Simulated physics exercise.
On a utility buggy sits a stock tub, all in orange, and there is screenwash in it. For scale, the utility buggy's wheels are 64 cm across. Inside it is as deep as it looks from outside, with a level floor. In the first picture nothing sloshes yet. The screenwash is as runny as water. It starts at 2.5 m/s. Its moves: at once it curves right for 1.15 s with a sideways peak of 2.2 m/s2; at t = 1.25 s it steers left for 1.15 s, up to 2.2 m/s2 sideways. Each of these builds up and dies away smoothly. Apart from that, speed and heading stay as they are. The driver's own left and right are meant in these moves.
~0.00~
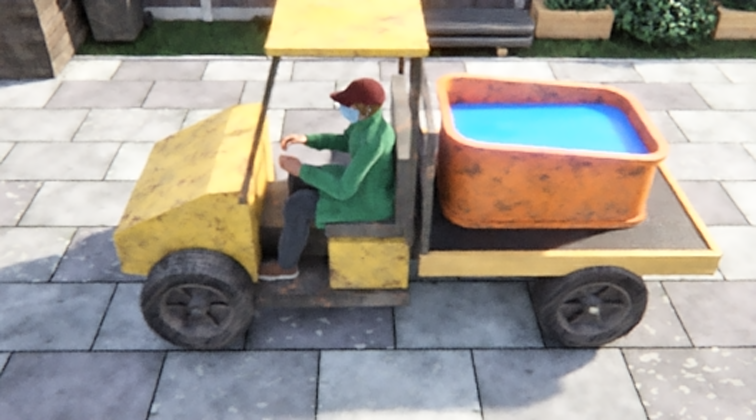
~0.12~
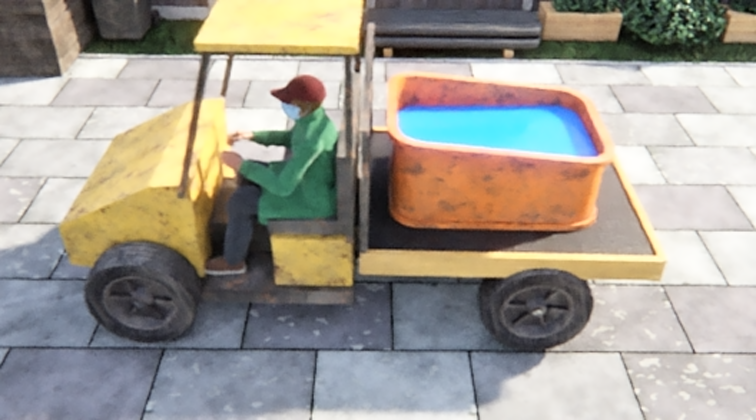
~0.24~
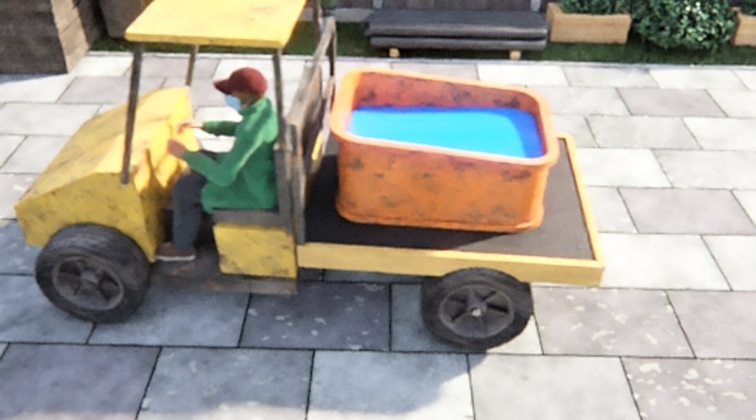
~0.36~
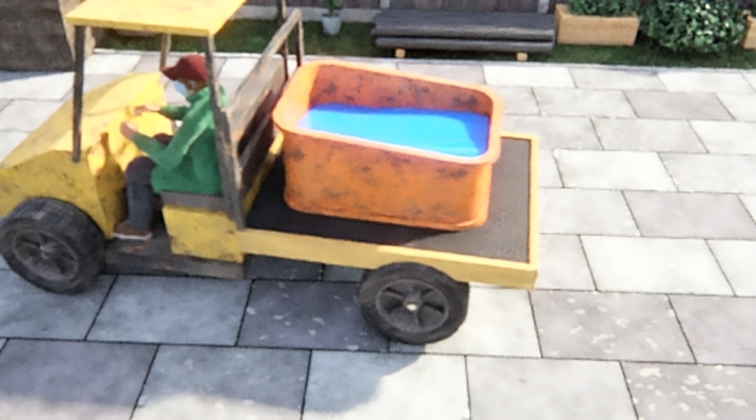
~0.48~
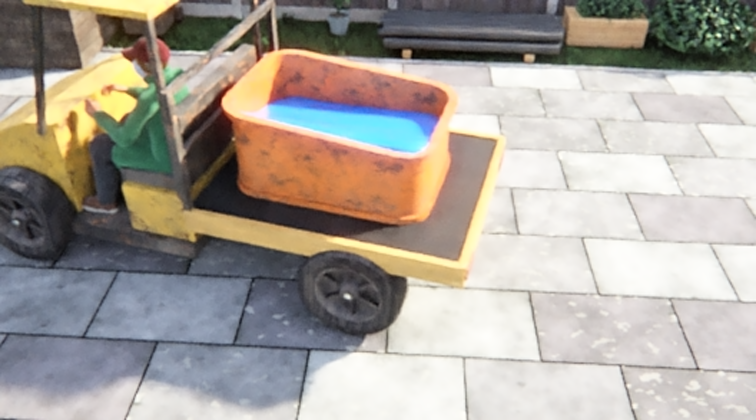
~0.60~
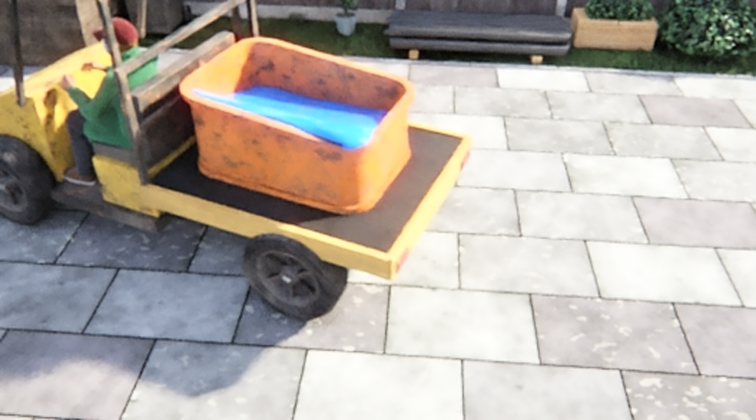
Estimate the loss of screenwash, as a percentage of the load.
Roughly 2 per cent of the screenwash is lost.
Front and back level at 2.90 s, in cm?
About 32 cm in front and 32 cm behind.
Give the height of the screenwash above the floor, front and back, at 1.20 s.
About 36 cm in front and 28 cm behind.
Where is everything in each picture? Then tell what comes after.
In the first picture, the surface is at (454, 112) by the front wall; at (614, 112) by the back wall; it lies level with the rim line; the front is on the left, levels are read along the far wall; a wheel hub at (595, 314).
In the second picture, the surface is at (407, 115) by the front wall; at (569, 114) by the back wall; it lies level with the rim line.
In the third picture, the surface is at (363, 110) by the front wall; at (524, 117) by the back wall; it climbs 5° towards the near side.
In the fourth picture, the surface is at (321, 108) by the front wall; at (480, 118) by the back wall; it climbs 12° towards the near side.
In the fifth picture, the surface is at (286, 102) by the front wall; at (436, 120) by the back wall; it climbs 20° towards the near side.
In the sixth picture, the surface is at (257, 91) by the front wall; at (394, 117) by the back wall; it climbs 23° towards the near side; a wheel hub at (284, 283).
After 1.20 s the surface is 36 cm up at the front and 29 cm at the back; 1 per cent is out, mostly over the near side, some over the back.
After 2.00 s the surface is 33 cm up at the front and 35 cm at the back; 2 per cent is out, over the near side.
After 2.90 s the surface is 33 cm up at the front and 32 cm at the back; 2 per cent is out, over the near side and the far side.
After 5.39 s 2 per cent is out, over the near side and the far side, 7 of 300 litres.
